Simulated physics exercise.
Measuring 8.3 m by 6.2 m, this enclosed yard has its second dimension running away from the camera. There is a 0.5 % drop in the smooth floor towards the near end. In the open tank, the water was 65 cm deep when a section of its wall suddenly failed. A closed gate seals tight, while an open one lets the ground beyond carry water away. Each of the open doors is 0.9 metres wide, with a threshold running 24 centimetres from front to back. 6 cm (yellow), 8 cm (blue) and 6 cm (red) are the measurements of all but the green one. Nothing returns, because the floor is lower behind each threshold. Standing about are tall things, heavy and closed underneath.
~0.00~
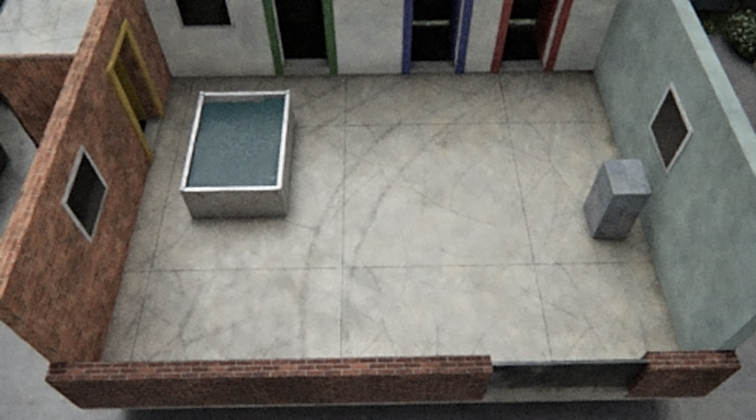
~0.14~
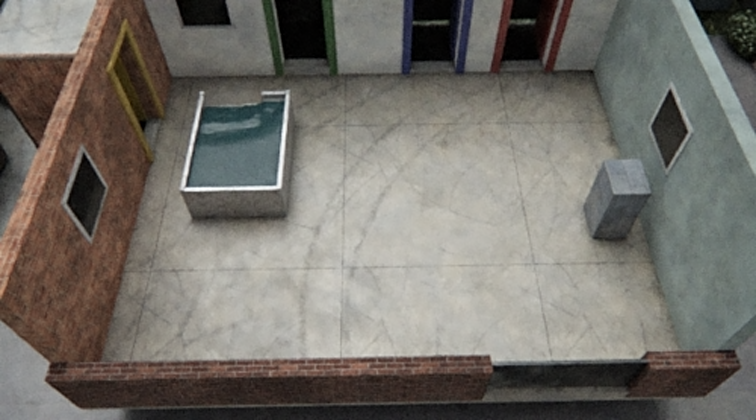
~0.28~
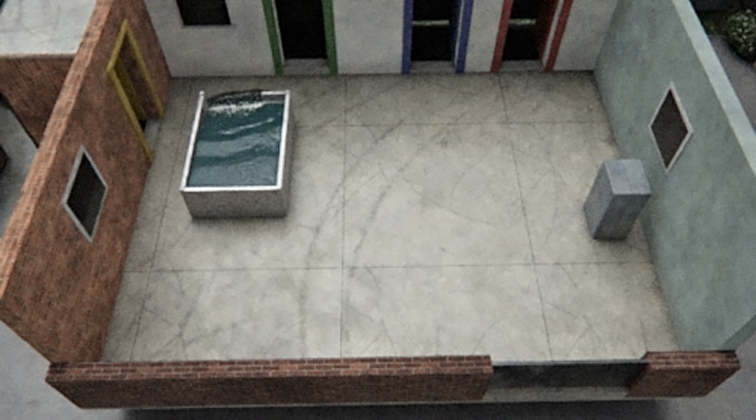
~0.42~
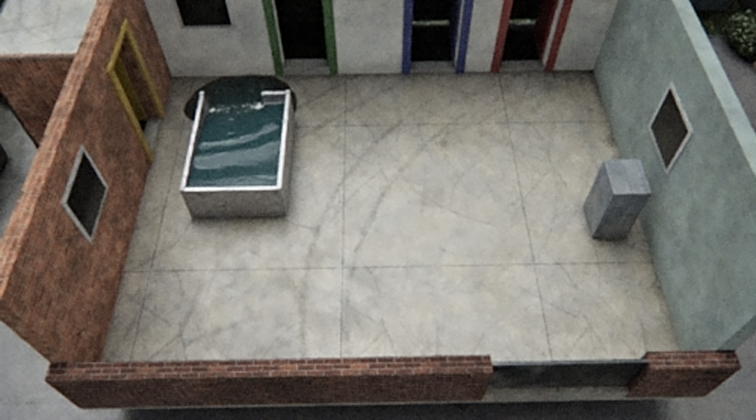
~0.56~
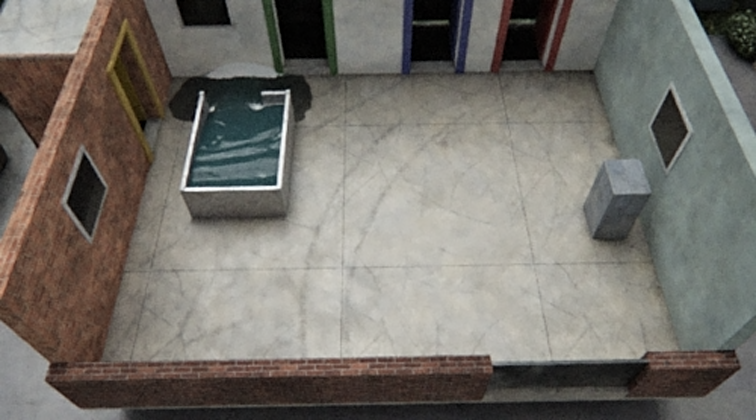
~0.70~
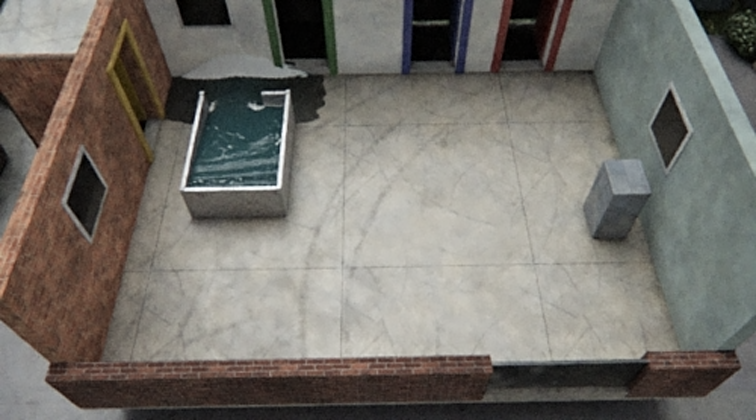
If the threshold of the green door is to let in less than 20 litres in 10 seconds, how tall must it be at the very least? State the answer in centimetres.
At the very least, close to 12.5 cm.
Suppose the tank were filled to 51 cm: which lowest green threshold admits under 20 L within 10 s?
It would take a step of about 9.0 cm.
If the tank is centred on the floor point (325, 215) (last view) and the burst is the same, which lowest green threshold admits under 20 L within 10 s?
About 25 centimetres.
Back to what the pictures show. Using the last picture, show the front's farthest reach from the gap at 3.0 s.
Near pixel (539, 73).
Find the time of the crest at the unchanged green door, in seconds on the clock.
At roughly 1.8 s.
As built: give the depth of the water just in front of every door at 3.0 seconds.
Door by door, in centimetres - green 13, yellow 11, blue 3, red 3.
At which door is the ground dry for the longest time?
It's the red one.
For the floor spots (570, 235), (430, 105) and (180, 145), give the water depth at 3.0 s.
Roughly 0, 3 and 8 cm, in turn.
After 1.4 s water covers 10 % of the floor, deepest (55 cm) near (172, 79); 17 cm at the green door, 0 litres in over its 19 cm threshold.
After 3.0 s water covers 35 % of the floor, deepest (28 cm) near (180, 85); 13 cm at the green door, 3 litres in over its 19 cm threshold.
After 10.0 s water covers 90 % of the floor, deepest (12 cm) near (689, 374); 4 cm at the green door, 3 litres in over its 19 cm threshold.
At the green door as built, the water arrived by 0.7 s and peaked near 17 cm at 1.8 s.
Run again over the same 10 s with other heights there, 26 litres in over 11.5 cm, 15 litres over 13.5 cm. The limit of 20 litres is kept from about 12.5 cm up.
